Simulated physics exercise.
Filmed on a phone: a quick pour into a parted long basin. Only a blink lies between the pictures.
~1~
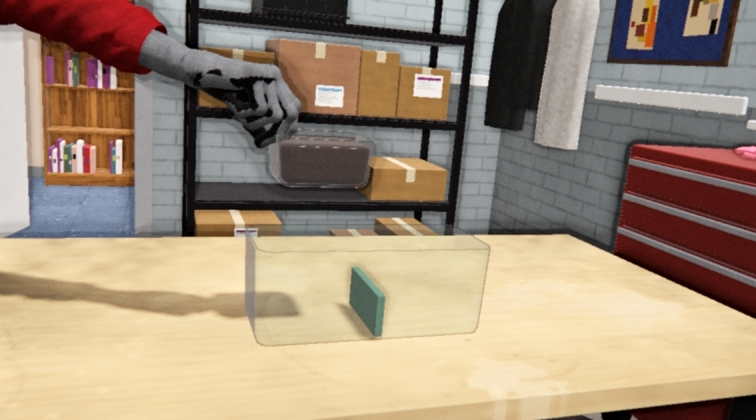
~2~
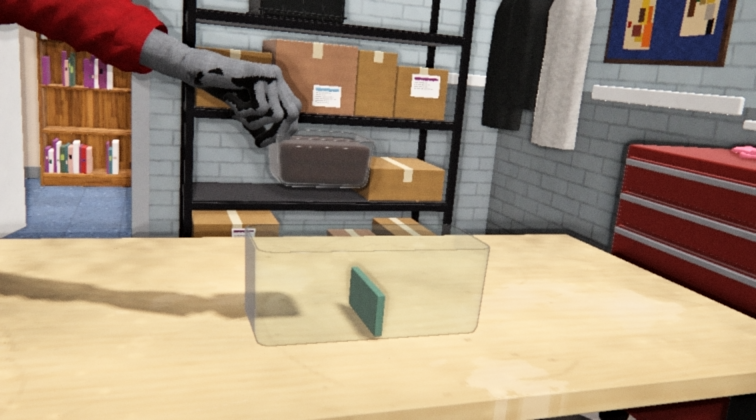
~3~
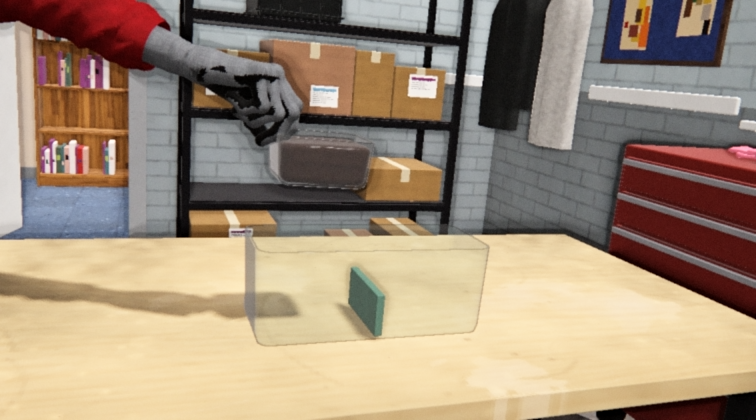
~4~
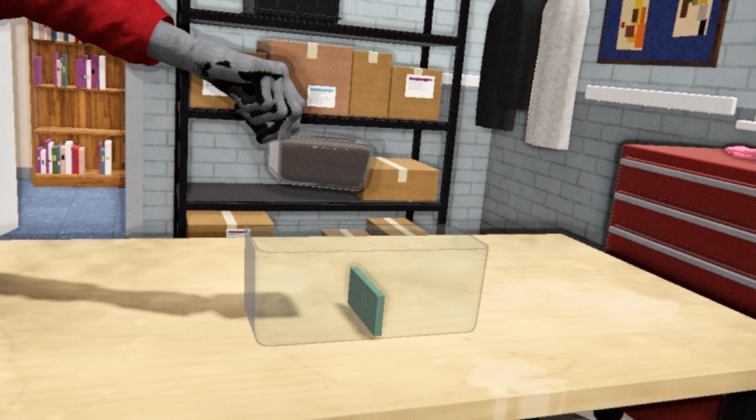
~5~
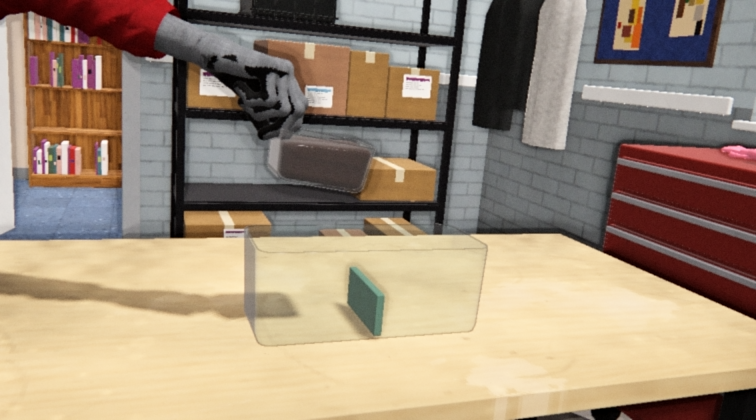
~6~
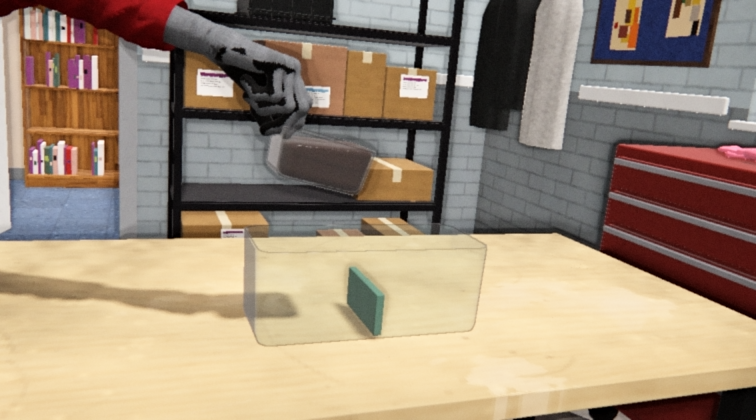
Gray-gloved hand in a red sleeve gradually tilting a translucent container rightward above a clear basin with a teal divider on a wooden table.
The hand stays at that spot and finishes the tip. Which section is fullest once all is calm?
It is the right-hand one.
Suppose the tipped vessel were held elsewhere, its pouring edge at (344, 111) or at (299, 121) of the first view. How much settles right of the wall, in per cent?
Near 65 % and 0 %.
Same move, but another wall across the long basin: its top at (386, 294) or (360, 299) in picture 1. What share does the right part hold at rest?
Near 65 % and 80 %.
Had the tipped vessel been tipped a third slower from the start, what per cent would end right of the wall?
Close to 80 per cent.
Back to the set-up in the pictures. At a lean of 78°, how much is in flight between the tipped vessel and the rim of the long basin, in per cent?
Some 40 per cent.
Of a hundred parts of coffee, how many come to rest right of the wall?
Near 80 %.
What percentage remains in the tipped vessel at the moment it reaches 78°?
Roughly 35 in a hundred.
A moment on, the tilt is 78° and 33 per cent is still to pour, 0 is left of the wall and 28 right of it.
Next, the tilt is 110° and 3 per cent is still to pour, 11 is left of the wall and 82 right of it.
Then the tilt is 112° and 0 per cent is still to pour, 18 is left of the wall and 82 right of it.
Later the tilt is 112° and 0 per cent is still to pour, 17 is left of the wall and 82 right of it.
In the end 17 per cent lies left of the wall, 82 right of it and 1 outside.
